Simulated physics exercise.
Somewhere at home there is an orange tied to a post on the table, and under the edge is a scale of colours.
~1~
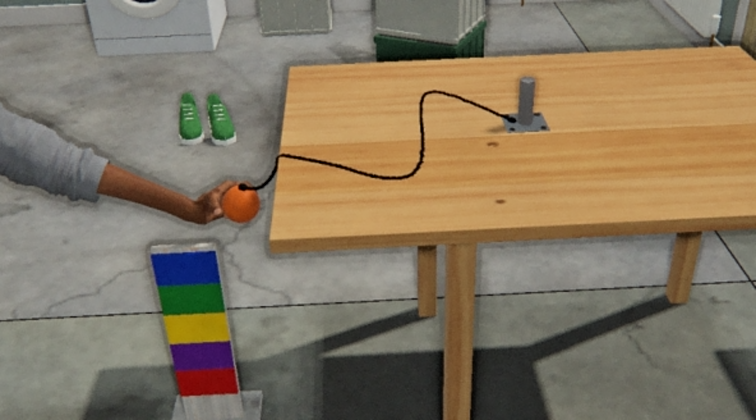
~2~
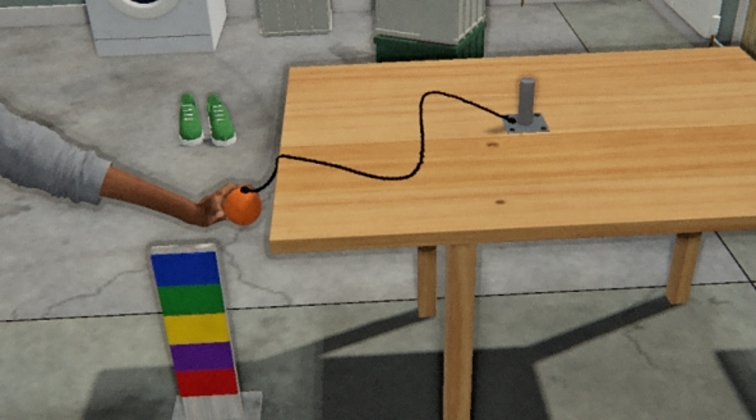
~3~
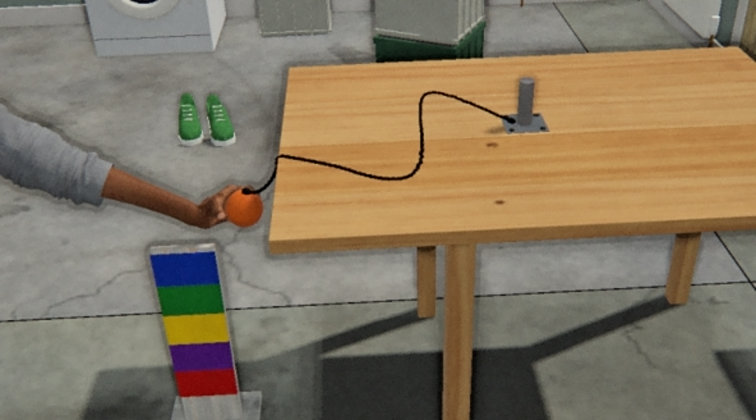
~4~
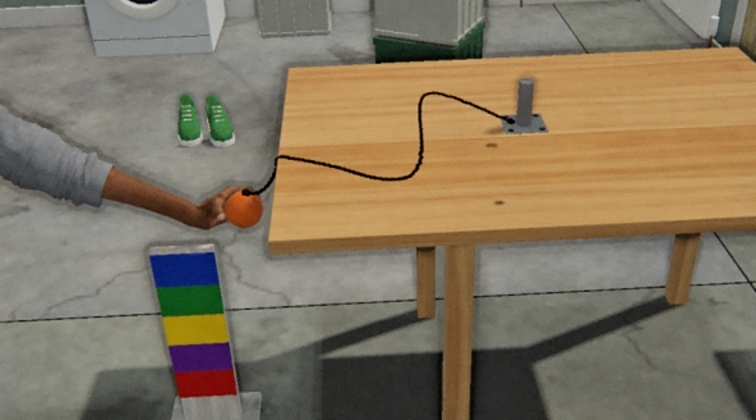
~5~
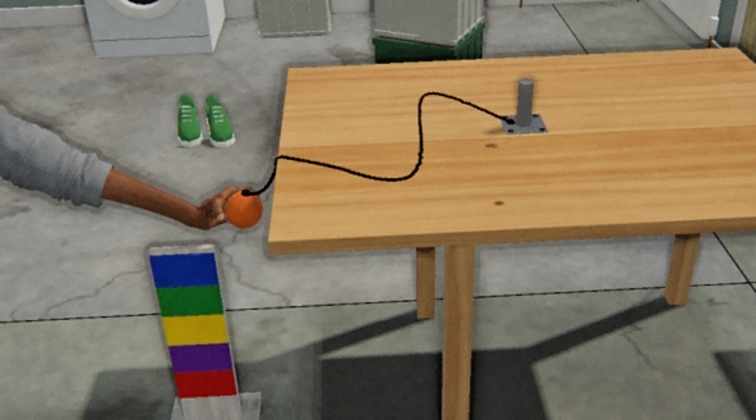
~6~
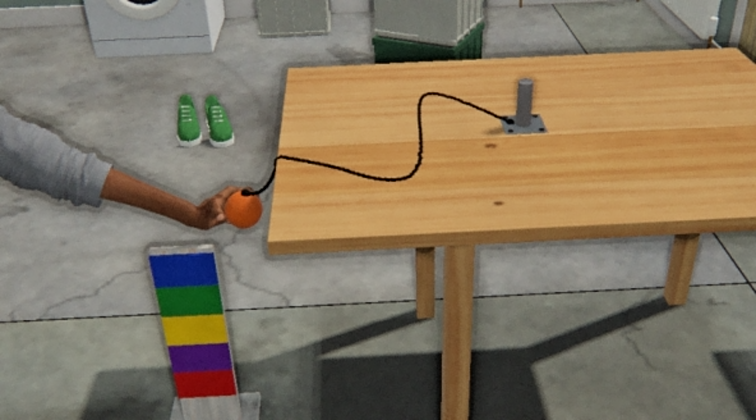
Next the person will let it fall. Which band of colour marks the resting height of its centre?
The red band marks it.
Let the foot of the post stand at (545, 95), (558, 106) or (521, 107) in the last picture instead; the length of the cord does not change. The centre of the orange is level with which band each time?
Purple; purple; red.
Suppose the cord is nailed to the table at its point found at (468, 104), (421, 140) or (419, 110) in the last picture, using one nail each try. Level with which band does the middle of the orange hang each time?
Purple, then green, then yellow.
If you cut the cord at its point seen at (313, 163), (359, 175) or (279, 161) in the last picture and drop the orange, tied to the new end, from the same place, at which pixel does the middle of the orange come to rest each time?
Try by try: (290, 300), (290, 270) and (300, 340).
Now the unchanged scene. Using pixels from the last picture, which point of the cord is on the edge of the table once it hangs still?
The bit in question sits close to (421, 143).
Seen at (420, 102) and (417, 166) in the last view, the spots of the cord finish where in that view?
(372, 132), then (285, 183).
Early on, orange near (322, 341); level with red.
Midway, orange near (289, 366); level with red.
Finally, orange near (308, 353); level with red. The red one.
